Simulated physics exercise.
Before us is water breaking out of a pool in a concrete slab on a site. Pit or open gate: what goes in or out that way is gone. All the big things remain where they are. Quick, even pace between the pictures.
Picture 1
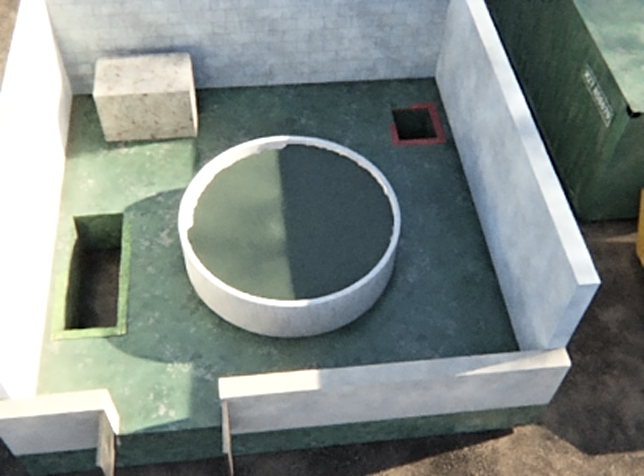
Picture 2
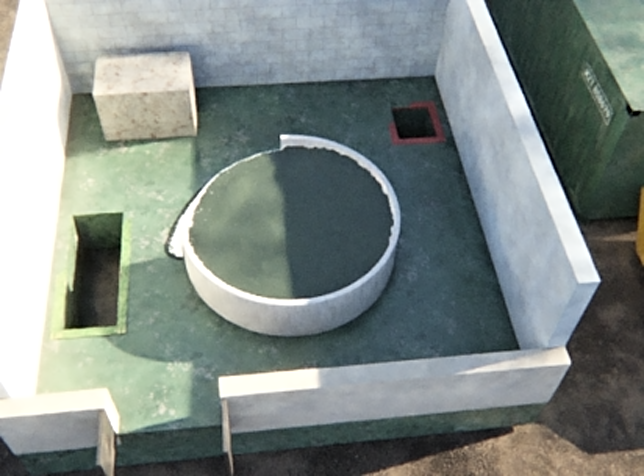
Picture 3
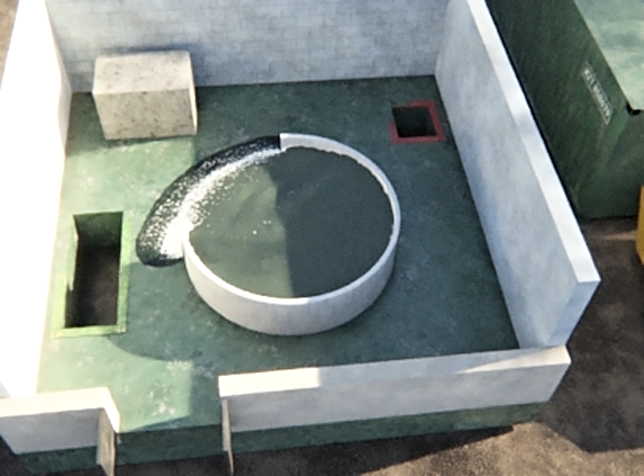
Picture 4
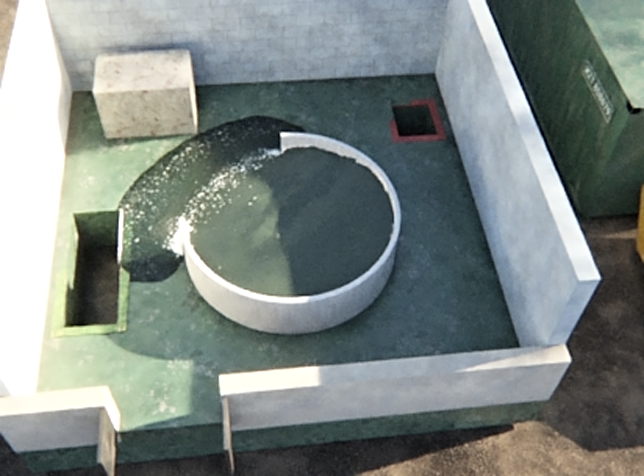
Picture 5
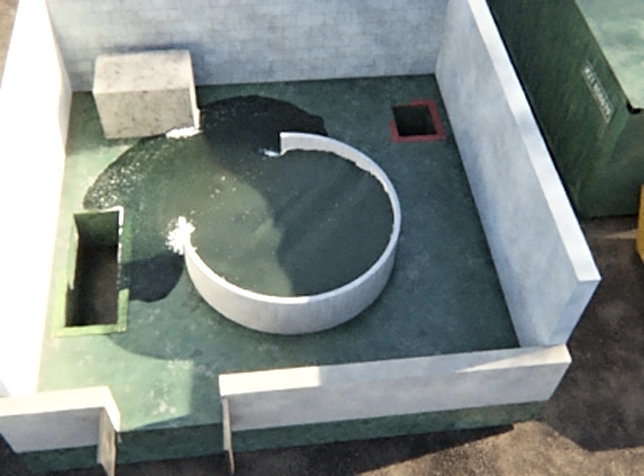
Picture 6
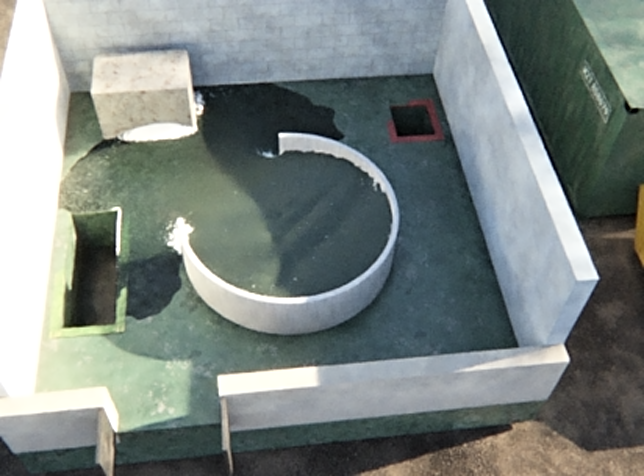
In the video, a round white-walled pool on a green slab opens along its upper left side, and dark water pours out, spreading past the rectangular pit and around the pale block near the back wall.
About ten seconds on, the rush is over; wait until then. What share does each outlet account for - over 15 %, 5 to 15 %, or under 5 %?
The gate stays lower than five per cent; the red pit goes higher than fifteen per cent; the green pit goes higher than fifteen per cent.
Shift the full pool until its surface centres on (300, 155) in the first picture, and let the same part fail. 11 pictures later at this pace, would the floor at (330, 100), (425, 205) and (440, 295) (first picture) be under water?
So, first one got wet, second one stays dry, third one stays dry.
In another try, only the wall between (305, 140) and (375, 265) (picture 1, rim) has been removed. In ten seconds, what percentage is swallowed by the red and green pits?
The red pit gets 40 per cent and the green pit 14 per cent.
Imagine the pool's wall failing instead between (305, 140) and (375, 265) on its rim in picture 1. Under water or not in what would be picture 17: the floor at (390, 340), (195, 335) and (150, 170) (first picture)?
In the order asked: Sodden, out of reach, out of reach.
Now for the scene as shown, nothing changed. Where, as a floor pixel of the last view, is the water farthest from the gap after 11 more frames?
At about (415, 76).
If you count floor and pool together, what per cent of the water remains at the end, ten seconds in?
I'd estimate close to 40 per cent.
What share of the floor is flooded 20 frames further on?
Some 55 per cent.
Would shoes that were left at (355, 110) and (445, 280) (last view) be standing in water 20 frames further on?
As listed: Swamped; unwetted.
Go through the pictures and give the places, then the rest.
In the first frame, the pool at (290, 217) is whole and still.
In the second frame, water pours out on the pool's far side and has run to (177, 255).
In the third frame, the front is at a hidden place, out from the gap on the pool's far side.
In the fourth frame, the front is at (299, 133), out from the gap on the pool's far side.
In the fifth frame, water pours out on the pool's far side and has run to (284, 106).
In the sixth frame, the front is at (255, 84), out from the gap on the pool's far side.
A moment on, water covers 35 % of the floor; the gate 0 %, the red pit 0 %, the green pit 4 %.
Next, water covers 40 % of the floor; the gate 0 %, the red pit 0 %, the green pit 7 %.
Then, water covers 55 % of the floor; the gate 0 %, the red pit 2 %, the green pit 16 %.
Later, water covers 75 % of the floor; the gate 0 %, the red pit 8 %, the green pit 33 %.
In the end, water covers 90 % of the floor; the gate 1 %, the red pit 17 %, the green pit 42 %.
